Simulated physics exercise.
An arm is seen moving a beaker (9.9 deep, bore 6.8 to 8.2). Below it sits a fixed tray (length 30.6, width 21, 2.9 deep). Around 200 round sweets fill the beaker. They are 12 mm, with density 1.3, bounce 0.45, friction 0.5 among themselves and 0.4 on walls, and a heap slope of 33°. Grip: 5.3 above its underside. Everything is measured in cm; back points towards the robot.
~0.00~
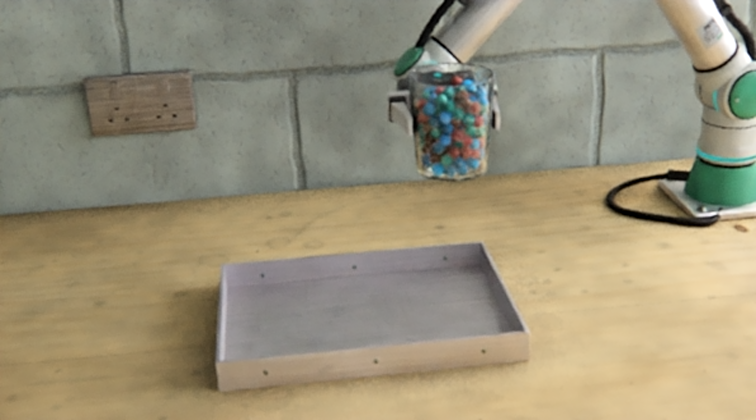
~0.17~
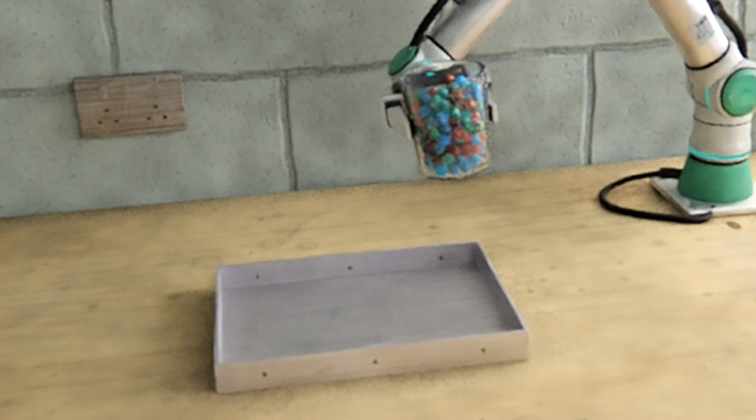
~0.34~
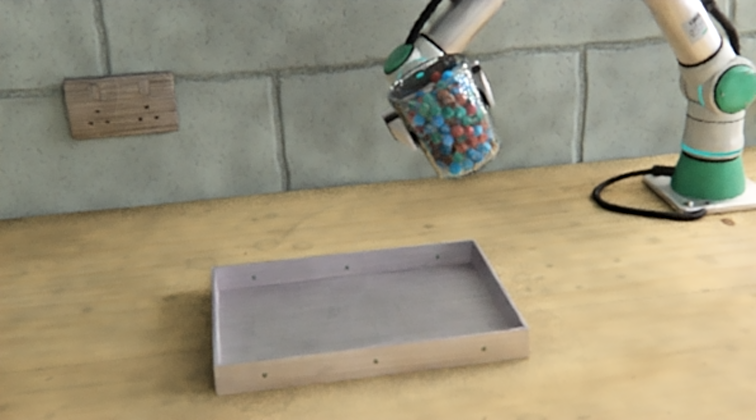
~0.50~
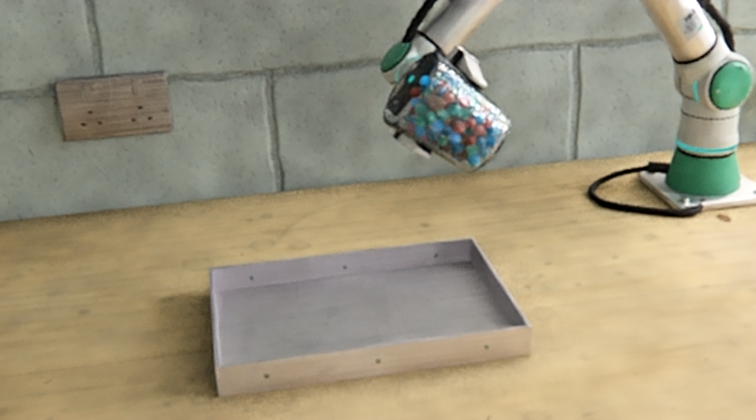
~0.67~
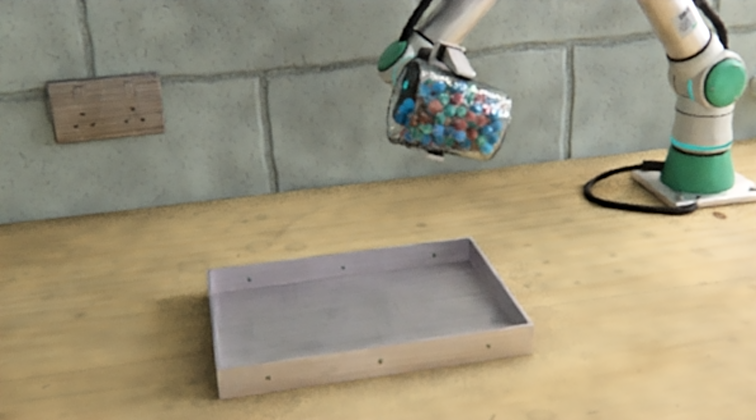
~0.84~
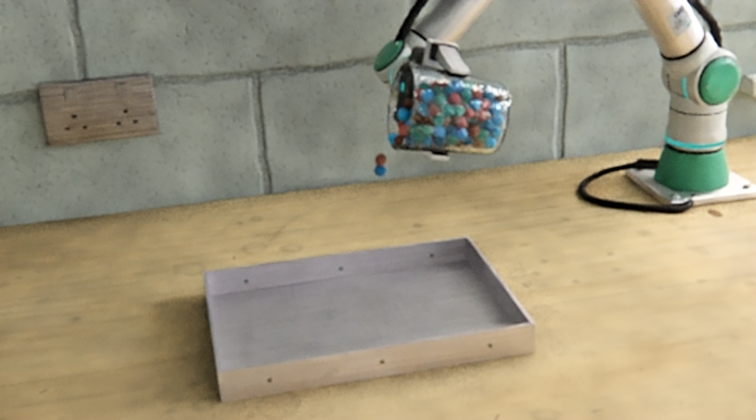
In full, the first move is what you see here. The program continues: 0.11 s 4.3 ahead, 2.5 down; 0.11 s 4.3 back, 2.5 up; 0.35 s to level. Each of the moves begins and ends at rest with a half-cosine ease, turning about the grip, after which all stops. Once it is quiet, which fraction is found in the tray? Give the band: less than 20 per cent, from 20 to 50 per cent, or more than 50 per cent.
The band is from 20 to 50 per cent.
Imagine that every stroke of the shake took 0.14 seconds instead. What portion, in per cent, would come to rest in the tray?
It would be near 25 per cent.
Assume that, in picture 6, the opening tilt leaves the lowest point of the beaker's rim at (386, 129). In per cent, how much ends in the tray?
I'd put it at roughly 10 %.
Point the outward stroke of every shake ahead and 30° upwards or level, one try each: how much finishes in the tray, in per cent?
Try one gives about 80 in a hundred, try two about 60 in a hundred.
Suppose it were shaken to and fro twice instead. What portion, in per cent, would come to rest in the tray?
Estimate for that case: 40 %.
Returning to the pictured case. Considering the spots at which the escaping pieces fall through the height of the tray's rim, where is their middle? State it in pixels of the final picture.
Close to pixel (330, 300).
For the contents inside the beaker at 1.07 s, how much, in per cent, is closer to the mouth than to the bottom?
Near 55 in a hundred.
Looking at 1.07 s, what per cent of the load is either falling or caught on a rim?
19 %.
After 1.07 s, tilted 76° forward, highest piece 24 above the table; 155 in the beaker, 2 in the tray, 38 in flight or on a rim.
After 1.30 s, tilted 18° forward, highest piece 26 above the table; 138 in the beaker, 53 in the tray, 4 in flight or on a rim.
After 1.61 s, level, highest piece 25 above the table; 138 in the beaker, 56 in the tray, 1 on the table or floor.
After 2.66 s, level, highest piece 25 above the table; 138 in the beaker, 56 in the tray, 1 on the table or floor.
In the end, 138 in the beaker, 56 in the tray, 1 on the table or floor. That is 29 % in the tray.
